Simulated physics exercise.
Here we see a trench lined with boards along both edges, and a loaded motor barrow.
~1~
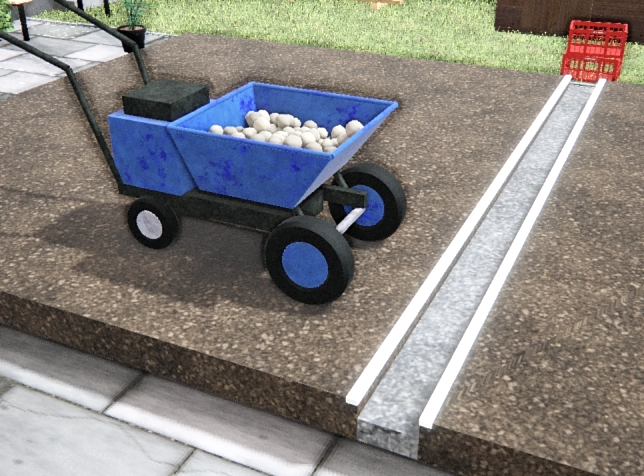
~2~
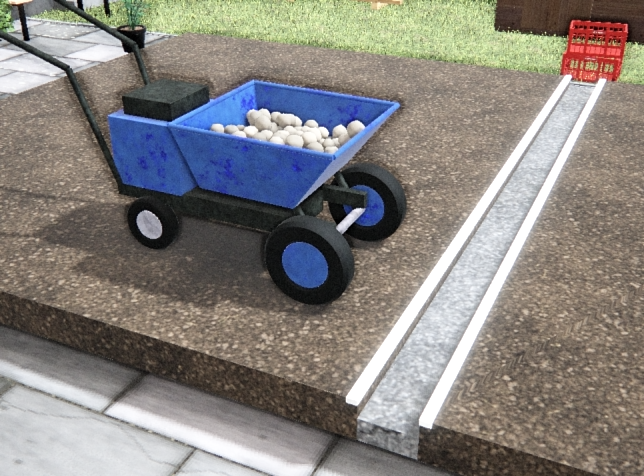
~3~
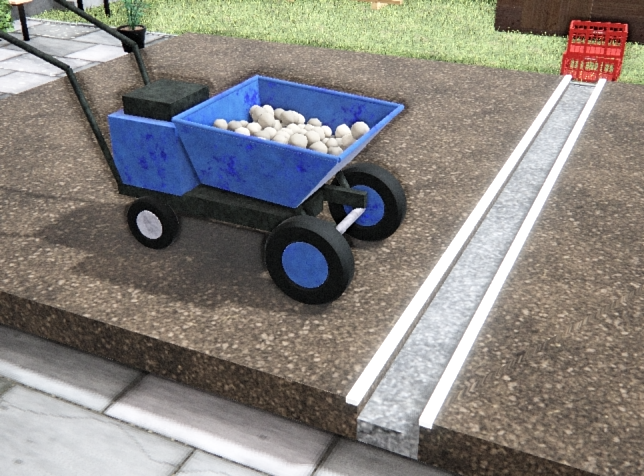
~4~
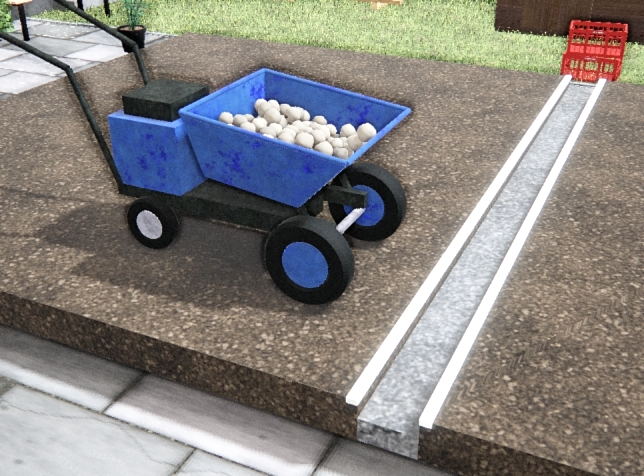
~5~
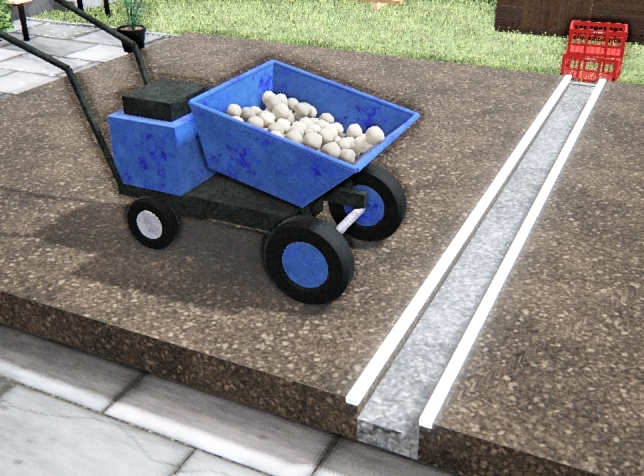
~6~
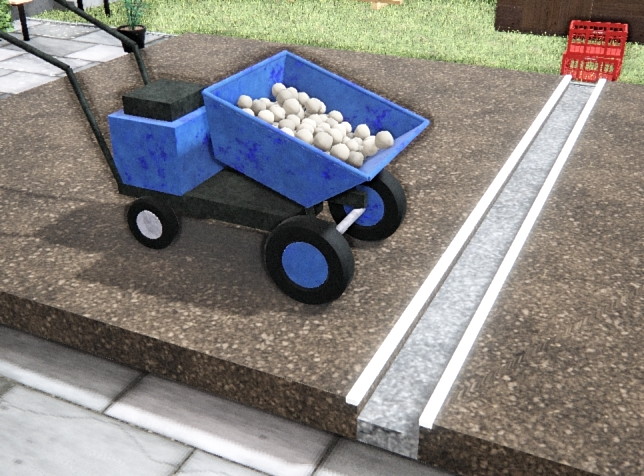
The footage shows a blue motor barrow loaded with pale rounded stones standing beside a shallow trench edged with white boards; its skip starts level, then gradually tilts forward to the right while the wheels stay still.
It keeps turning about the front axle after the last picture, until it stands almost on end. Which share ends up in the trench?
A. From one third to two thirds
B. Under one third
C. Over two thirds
(A) From one third to two thirds.
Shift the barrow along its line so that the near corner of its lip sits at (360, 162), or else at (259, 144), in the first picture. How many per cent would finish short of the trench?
Trial 1 around 0 %, trial 2 around 40 %.
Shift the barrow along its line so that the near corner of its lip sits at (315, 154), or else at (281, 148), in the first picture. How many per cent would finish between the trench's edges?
60 %, then 60 %.
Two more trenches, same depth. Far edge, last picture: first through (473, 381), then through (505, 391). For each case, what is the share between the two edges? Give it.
About 70 and 90 per cent.
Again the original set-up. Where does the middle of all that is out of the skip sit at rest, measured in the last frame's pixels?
Roughly at (493, 296).
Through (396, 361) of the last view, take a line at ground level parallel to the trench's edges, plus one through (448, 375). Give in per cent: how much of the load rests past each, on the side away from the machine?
About 90 and 50 %.
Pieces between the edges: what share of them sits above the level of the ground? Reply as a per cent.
Estimate: Close to 35 in a hundred.
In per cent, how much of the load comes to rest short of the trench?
Result: Some 0 % of the load.
Soon after the last picture, skip tipped steeply; all in the skip.
A little later, skip tipped right over; most in the skip; a small part in or heaped over the trench; a small part beyond it; a stray few falling.
Later still, skip tipped right over; a stray few in the skip; about half in or heaped over the trench; about half beyond it.
At rest, skip tipped right over; about half in or heaped over the trench; about half beyond it.
